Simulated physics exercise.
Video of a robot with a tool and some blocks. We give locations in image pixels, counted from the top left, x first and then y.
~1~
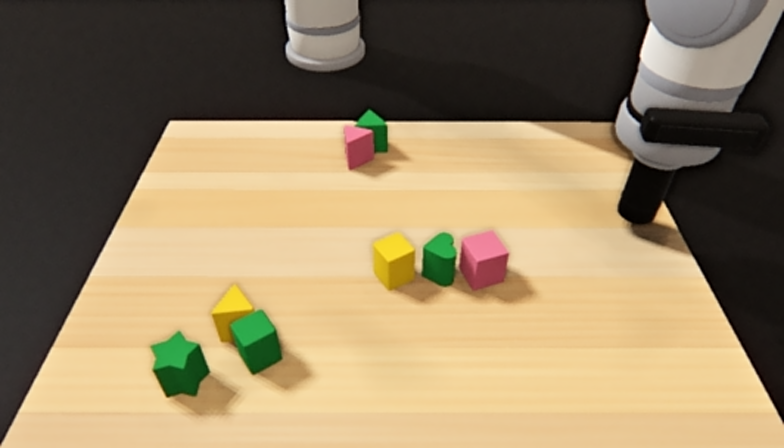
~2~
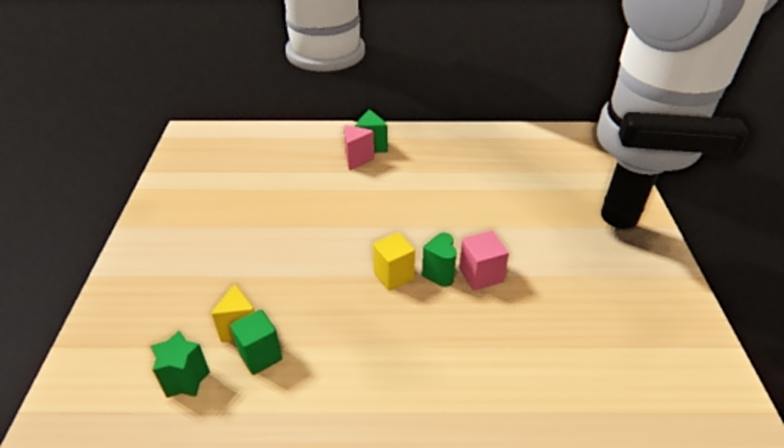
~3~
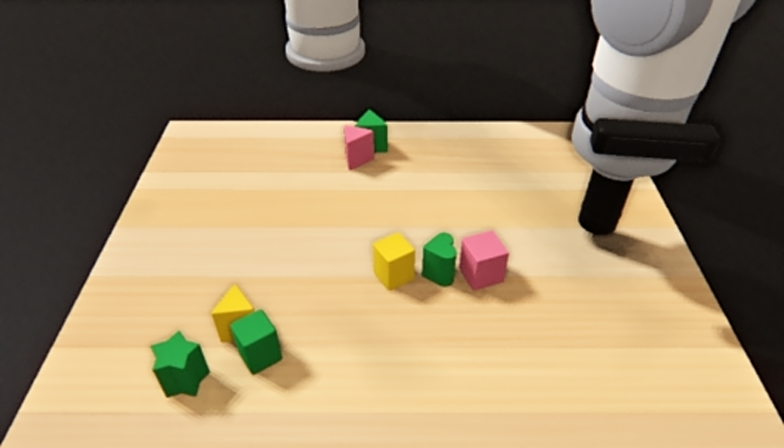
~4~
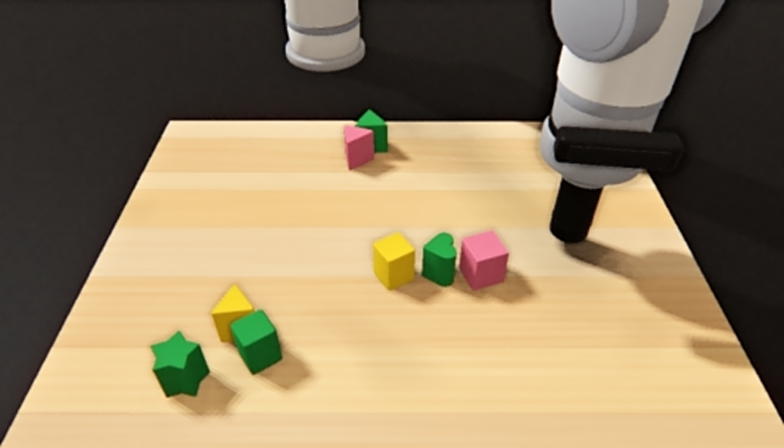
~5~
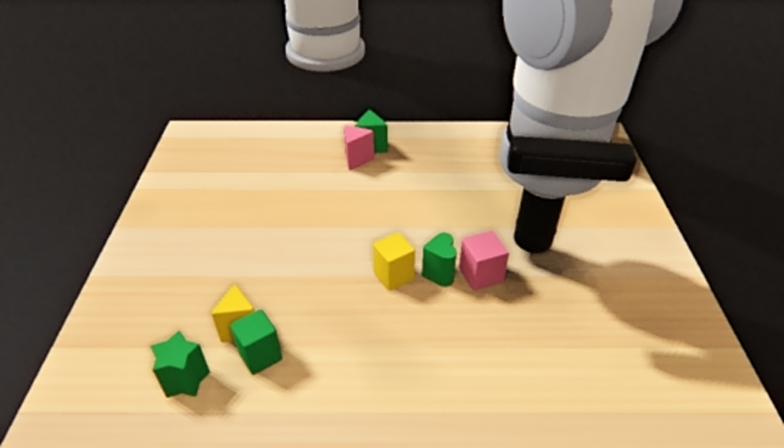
On a light wooden table, a robot arm with a black tool moves left and slightly toward the viewer, nearing the pink cube beside a green heart block and a yellow cube, while all the blocks stay still.
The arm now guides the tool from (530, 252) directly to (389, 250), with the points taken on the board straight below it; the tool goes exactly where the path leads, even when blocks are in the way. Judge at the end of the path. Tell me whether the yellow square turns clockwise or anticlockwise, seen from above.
That block twists counter-clockwise.
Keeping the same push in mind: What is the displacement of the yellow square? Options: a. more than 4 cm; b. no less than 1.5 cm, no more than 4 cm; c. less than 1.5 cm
I'll go with c - less than 1.5 cm.
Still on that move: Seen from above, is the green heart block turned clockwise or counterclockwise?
My answer: Clockwise.
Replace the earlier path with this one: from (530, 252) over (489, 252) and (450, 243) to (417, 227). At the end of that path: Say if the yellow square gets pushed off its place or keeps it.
Left where it is.
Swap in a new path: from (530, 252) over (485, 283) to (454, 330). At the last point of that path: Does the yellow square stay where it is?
In short: No.
What follows on the original path. One third of the way, tool at (484, 239); green heart block at (440, 247), turned 15° clockwise; pink square at (476, 247), turned 35° anticlockwise.
Two thirds of the way, tool at (436, 239); green heart block at (437, 248), turned 20° clockwise; pink square at (470, 249), turned 60° anticlockwise.
At the end, tool at (389, 238); yellow square at (385, 247), turned 35° anticlockwise; green heart block at (437, 248), turned 20° clockwise; pink square at (470, 249), turned 60° anticlockwise.
